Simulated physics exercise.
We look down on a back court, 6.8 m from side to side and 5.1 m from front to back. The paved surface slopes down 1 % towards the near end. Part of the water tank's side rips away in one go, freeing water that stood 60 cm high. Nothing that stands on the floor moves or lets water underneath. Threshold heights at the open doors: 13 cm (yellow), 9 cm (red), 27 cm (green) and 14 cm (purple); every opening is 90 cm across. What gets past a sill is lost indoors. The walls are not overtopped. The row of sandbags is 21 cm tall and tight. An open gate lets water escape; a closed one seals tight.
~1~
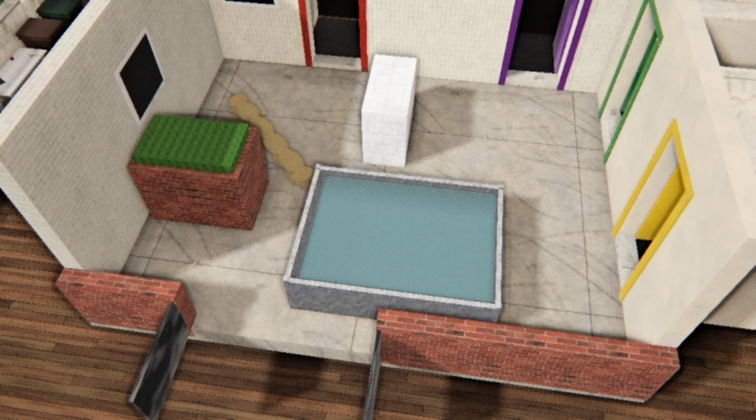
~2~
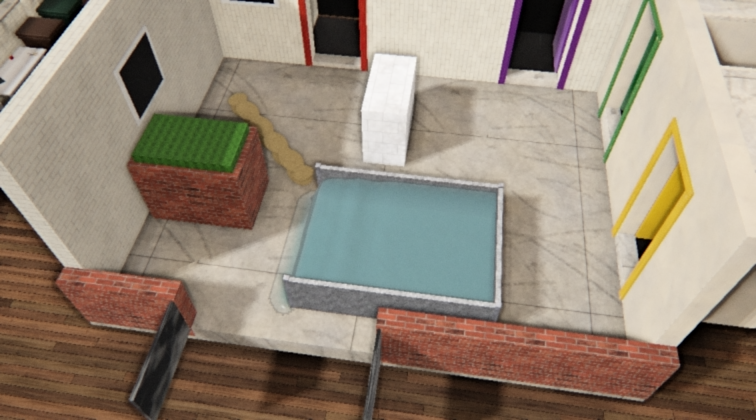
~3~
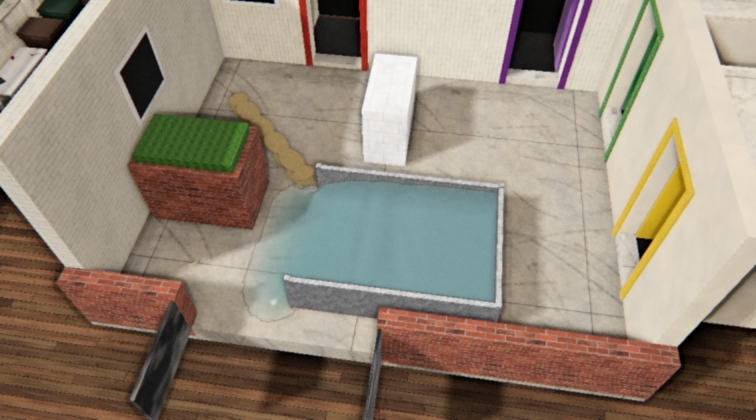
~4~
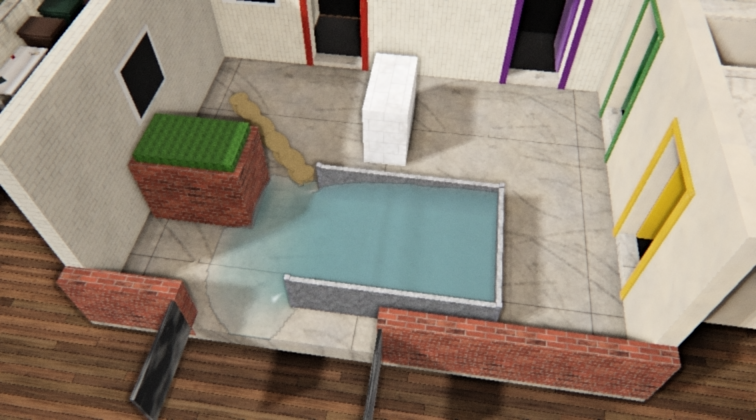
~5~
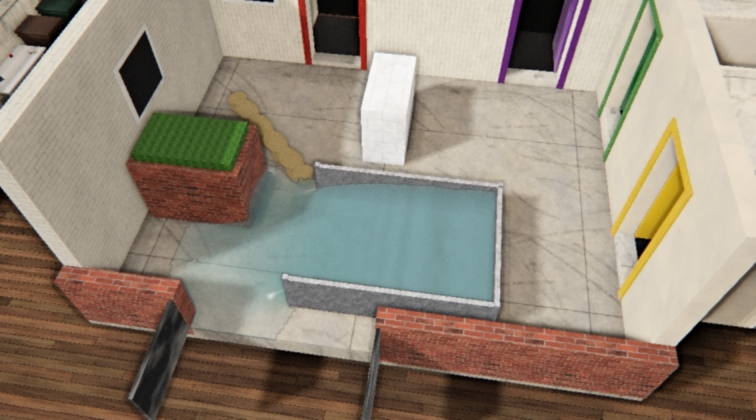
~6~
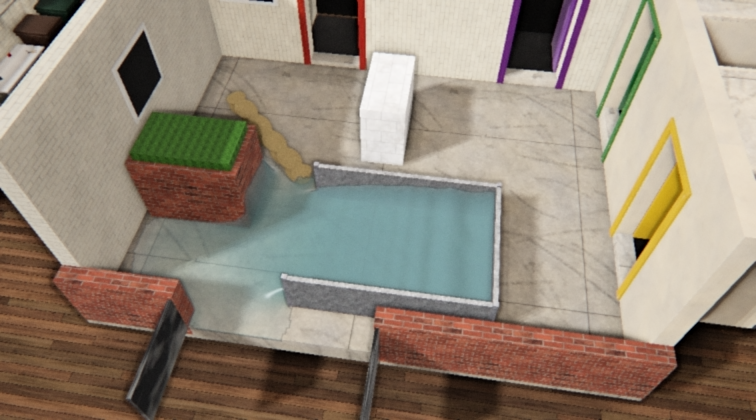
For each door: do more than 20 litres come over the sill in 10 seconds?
The water let in: At the yellow door it keeps below the limit; at the red door it stays under the limit; at the green door it stays under the limit; at the purple door it does not reach the limit.
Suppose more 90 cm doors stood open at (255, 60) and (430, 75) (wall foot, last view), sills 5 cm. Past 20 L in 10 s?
In that order: Past it, not over.
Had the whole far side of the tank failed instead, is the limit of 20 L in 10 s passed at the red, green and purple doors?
Then: Red over, green under, purple above.
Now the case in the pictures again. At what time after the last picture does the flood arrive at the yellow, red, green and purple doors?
Arrival: Yellow 4.5 s, red 2.6 s, green 6.0 s, purple 5.5 s.
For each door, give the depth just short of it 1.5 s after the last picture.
Depths in cm: Yellow 0, red 0, green 0, purple 0.
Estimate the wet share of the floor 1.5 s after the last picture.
About 30 per cent.
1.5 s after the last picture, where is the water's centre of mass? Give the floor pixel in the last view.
At about (289, 241).
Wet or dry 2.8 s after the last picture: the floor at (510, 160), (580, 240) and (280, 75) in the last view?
In turn: Not reached, dry, wet.
Then, 0.7 s after the last picture water covers 20 % of the floor and is deepest (55 cm) near (119, 299); yellow door not reached, red door not reached, green door not reached, purple door not reached.
Then, 1.5 s after the last picture water covers 30 % of the floor and is deepest (47 cm) near (106, 297); yellow door not reached, red door not reached, green door not reached, purple door not reached.
Then, 2.8 s after the last picture water covers 45 % of the floor and is deepest (34 cm) near (106, 297); yellow door not reached, red door 2 cm at the sill, 0 L in, green door not reached, purple door not reached.
Then, 5.3 s after the last picture water covers 65 % of the floor and is deepest (14 cm) near (288, 285); yellow door 2 cm at the sill, 0 L in, red door 4 cm at the sill, 2 L in, green door not reached, purple door 1 cm at the sill, 0 L in.
Then, 9.3 s after the last picture water covers 85 % of the floor and is deepest (18 cm) near (106, 297); yellow door 4 cm at the sill, 0 L in, red door 2 cm at the sill, 2 L in, green door 4 cm at the sill, 0 L in, purple door 2 cm at the sill, 0 L in.
